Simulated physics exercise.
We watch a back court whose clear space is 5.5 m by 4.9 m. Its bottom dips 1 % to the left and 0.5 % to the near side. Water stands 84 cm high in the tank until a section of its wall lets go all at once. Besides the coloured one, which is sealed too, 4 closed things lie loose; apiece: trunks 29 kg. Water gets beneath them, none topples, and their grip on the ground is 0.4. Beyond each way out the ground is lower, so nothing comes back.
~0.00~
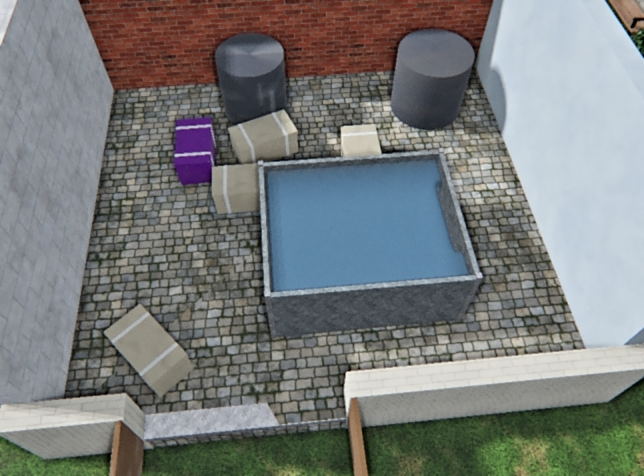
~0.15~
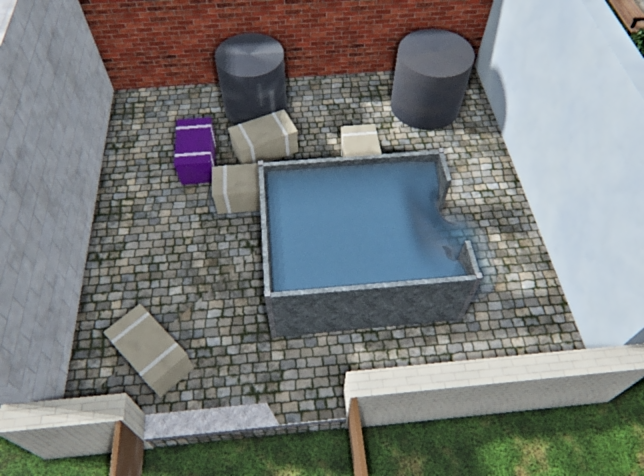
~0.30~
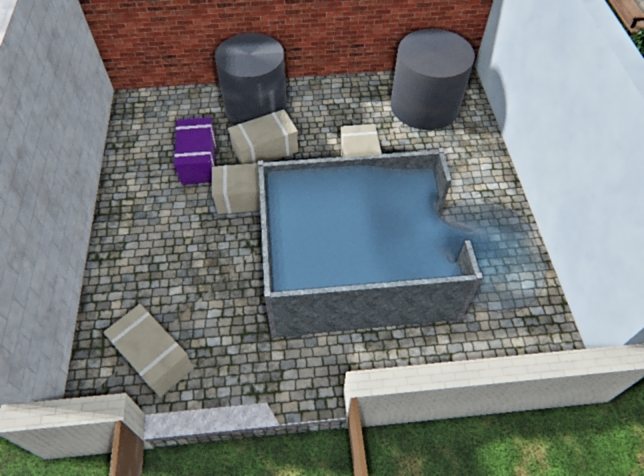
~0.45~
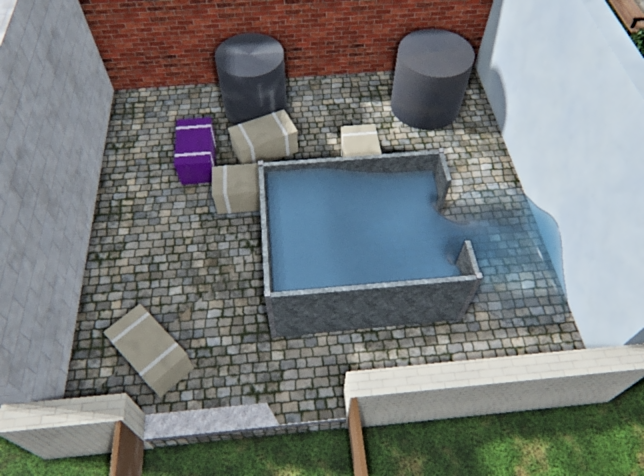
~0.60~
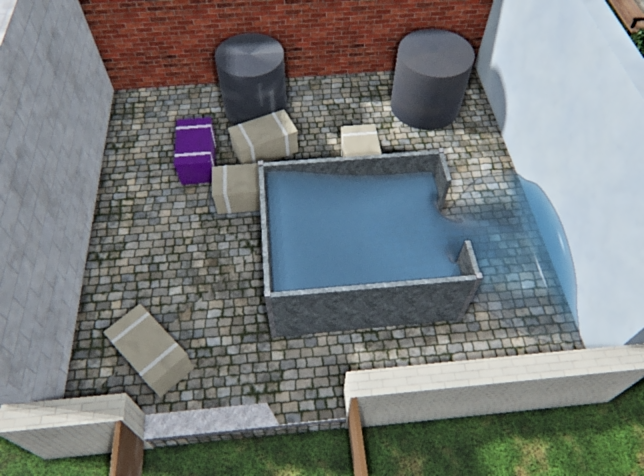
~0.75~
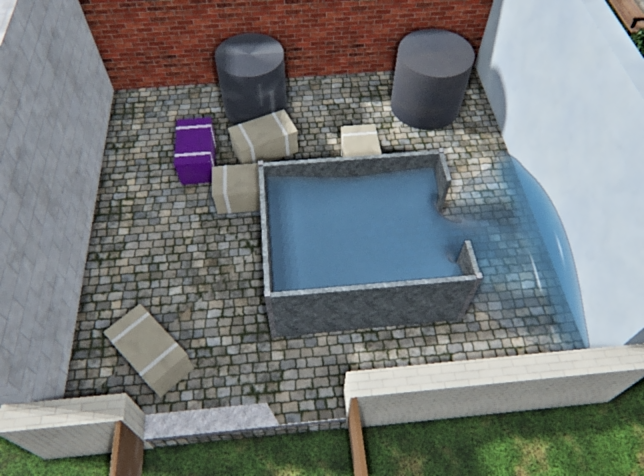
In the video, water pours through a gap in the right side of a stone tank in a cobbled yard, spreads over the paving and laps up the right wall, while the purple trunk and pale boxes stay still.
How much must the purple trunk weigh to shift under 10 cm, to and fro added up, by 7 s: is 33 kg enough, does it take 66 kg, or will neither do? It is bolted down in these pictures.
For it, only the larger load is enough.
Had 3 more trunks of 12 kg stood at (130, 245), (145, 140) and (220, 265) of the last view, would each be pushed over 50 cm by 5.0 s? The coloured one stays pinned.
In turn: Past it, short of it, under.
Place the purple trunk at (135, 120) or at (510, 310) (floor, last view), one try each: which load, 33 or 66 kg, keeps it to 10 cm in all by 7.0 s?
In turn: It takes the larger; neither is enough.
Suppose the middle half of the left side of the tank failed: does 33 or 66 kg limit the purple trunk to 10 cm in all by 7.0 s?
In that case neither load is enough.
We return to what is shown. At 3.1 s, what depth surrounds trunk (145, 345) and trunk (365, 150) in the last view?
Roughly 8 and 4 cm.
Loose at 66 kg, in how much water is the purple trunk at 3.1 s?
About 0 cm.
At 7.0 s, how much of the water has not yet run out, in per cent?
About 90 per cent.
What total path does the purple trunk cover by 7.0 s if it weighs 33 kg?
About 80 cm.
After 1.4 s the purple trunk would be 0 cm from its start with 33 kg and 0 cm from its start with 66 kg; 0 cm of water round it then.
After 3.1 s the purple trunk would be 0 cm from its start with 33 kg and 0 cm from its start with 66 kg; 0 cm of water round it then.
After 4.9 s the purple trunk would be 15 cm from its start with 33 kg and 0 cm from its start with 66 kg; 7 cm of water round it then.
After 7.0 s the purple trunk would be 81 cm from its start with 33 kg and 0 cm from its start with 66 kg; 11 cm of water round it then.
